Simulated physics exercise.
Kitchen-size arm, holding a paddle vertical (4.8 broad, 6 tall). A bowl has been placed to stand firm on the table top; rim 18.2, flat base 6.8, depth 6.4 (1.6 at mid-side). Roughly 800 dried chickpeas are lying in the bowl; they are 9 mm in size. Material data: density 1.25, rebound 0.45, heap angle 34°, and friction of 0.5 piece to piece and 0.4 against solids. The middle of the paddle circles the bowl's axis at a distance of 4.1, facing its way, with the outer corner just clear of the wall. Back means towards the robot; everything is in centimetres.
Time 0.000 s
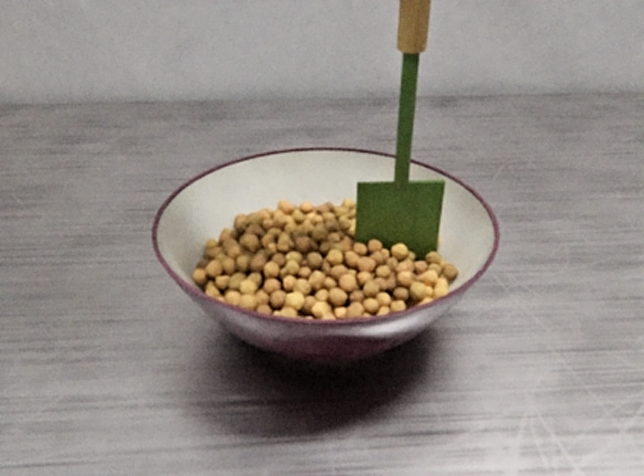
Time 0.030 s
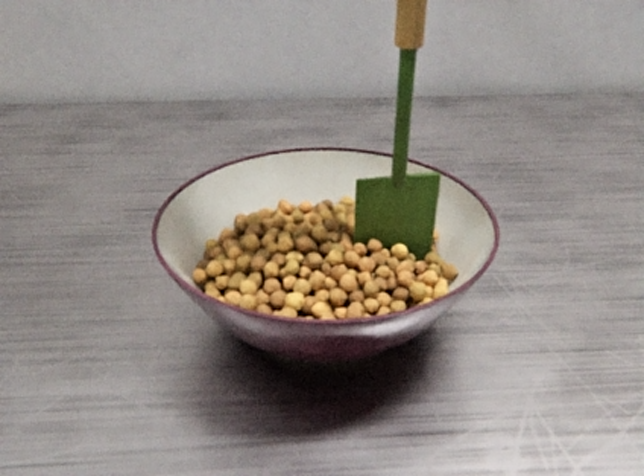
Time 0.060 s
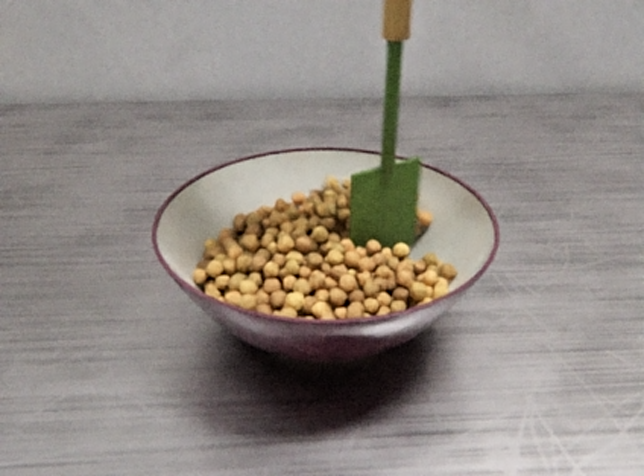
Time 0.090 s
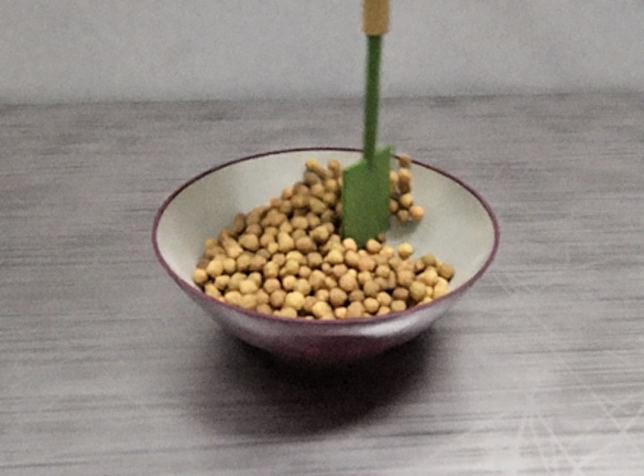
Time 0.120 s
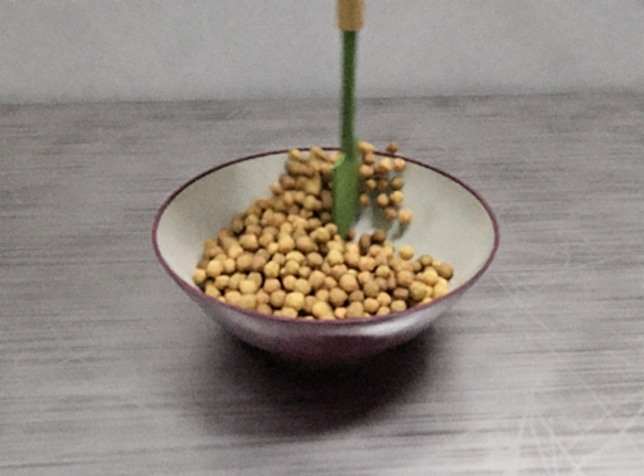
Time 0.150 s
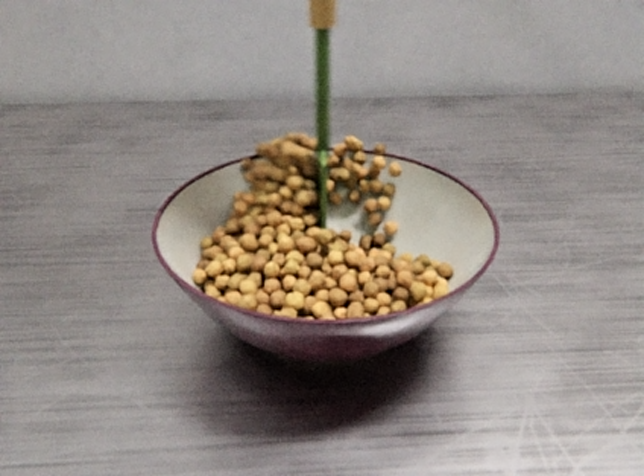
On a gray brushed surface, a green paddle sweeping leftward and turning edge-on through a bowl, pushing chickpeas up toward the back rim.
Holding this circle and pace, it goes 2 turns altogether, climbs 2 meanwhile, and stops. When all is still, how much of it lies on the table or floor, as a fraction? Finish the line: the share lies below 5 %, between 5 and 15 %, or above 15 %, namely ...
... above 15 %.
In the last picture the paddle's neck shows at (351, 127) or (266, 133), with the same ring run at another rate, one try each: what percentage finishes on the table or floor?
Near 10 per cent for the first, near 35 per cent for the second.
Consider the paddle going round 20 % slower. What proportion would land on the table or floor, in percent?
Estimate: Near 15 in a hundred.
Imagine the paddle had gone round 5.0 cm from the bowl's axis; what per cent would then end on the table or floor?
That would give close to 10 per cent.
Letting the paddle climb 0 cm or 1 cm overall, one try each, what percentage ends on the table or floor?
I'd say some 40 per cent, and some 25 per cent.
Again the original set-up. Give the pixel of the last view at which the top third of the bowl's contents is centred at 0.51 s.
Upper-third centre: Approx. (416, 244) px.
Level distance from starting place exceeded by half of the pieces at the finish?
6 centimetres.
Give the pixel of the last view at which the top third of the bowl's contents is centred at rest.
Roughly pixel (321, 259).
After 0.51 s, 336° round, highest piece 9 above the table; 668 in the bowl, 101 on the table or floor, 31 in flight or on the tool.
After 0.87 s, 223° round, highest piece 7 above the table; 633 in the bowl, 164 on the table or floor, 3 in flight or on the tool.
After 1.25 s, 0° round, highest piece 6 above the table; 630 in the bowl, 170 on the table or floor.
After 1.95 s, 0° round, highest piece 6 above the table; 630 in the bowl, 170 on the table or floor.
At rest, 630 in the bowl, 170 on the table or floor. That is 21 % on the table or floor.
